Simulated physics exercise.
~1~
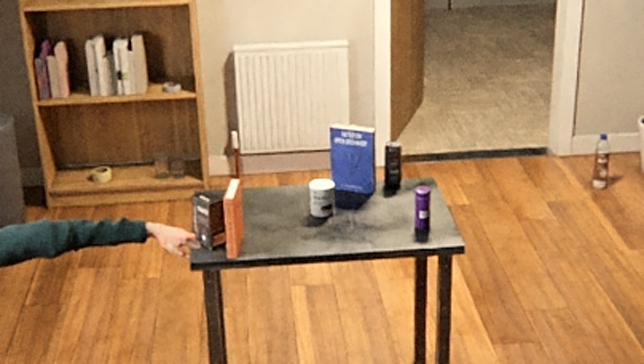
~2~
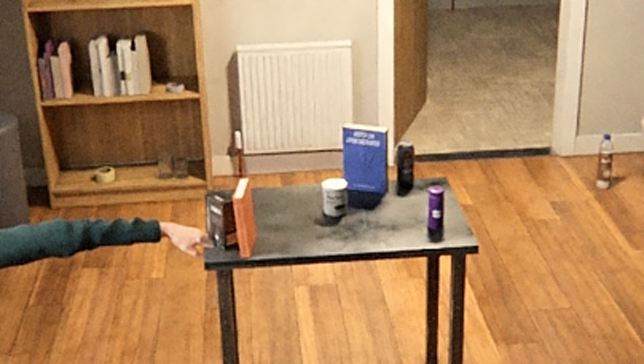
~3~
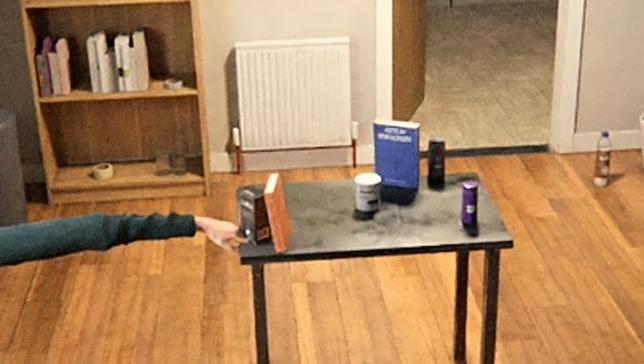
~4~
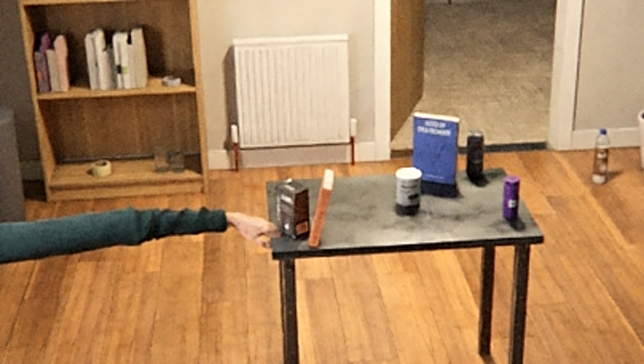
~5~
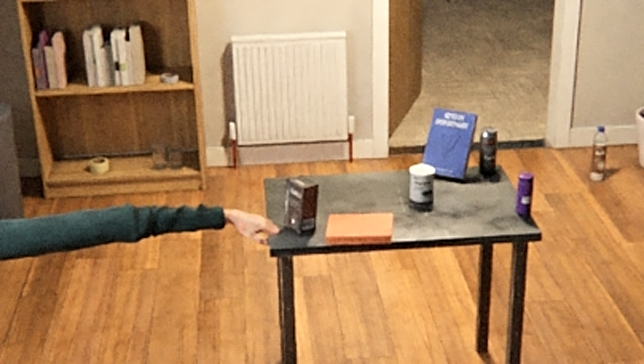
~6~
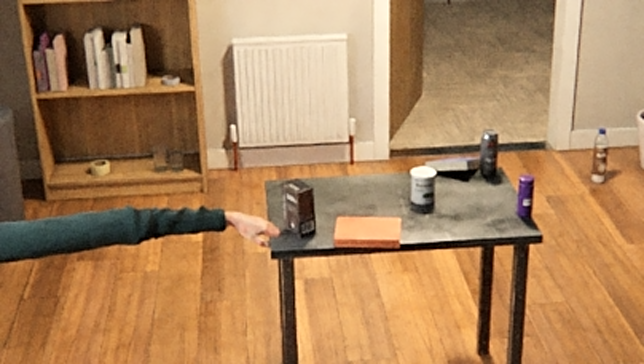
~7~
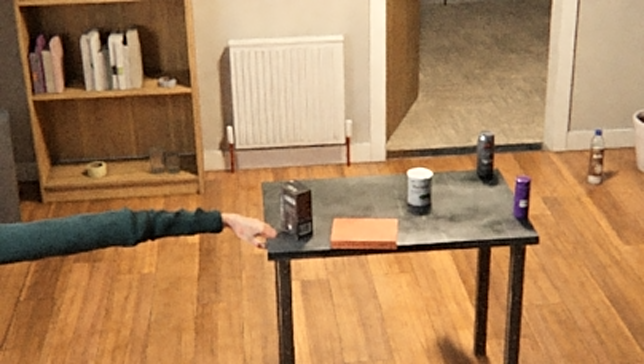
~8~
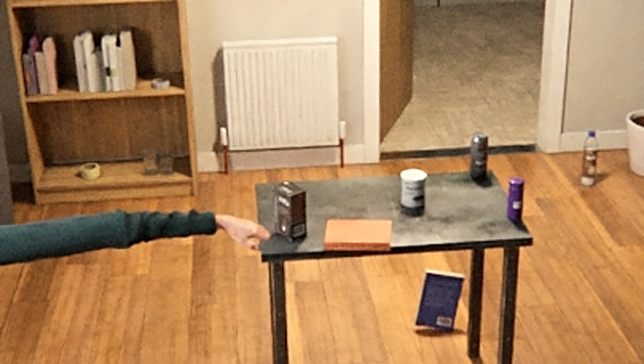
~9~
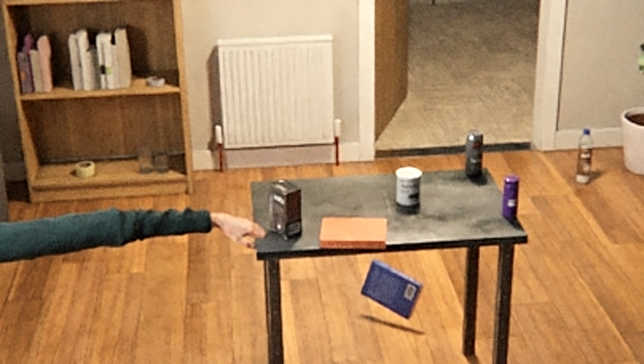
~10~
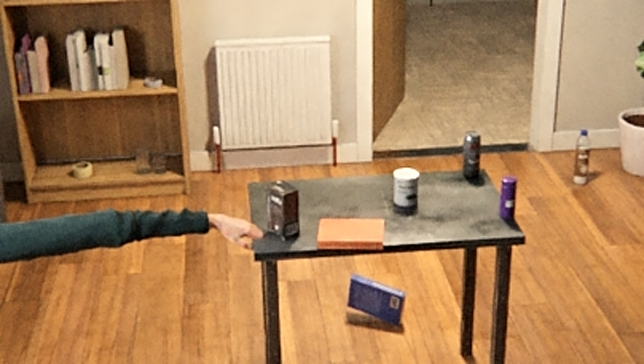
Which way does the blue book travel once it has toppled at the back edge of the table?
It moves down, dropping off the back of the table and coming into view below the tabletop.
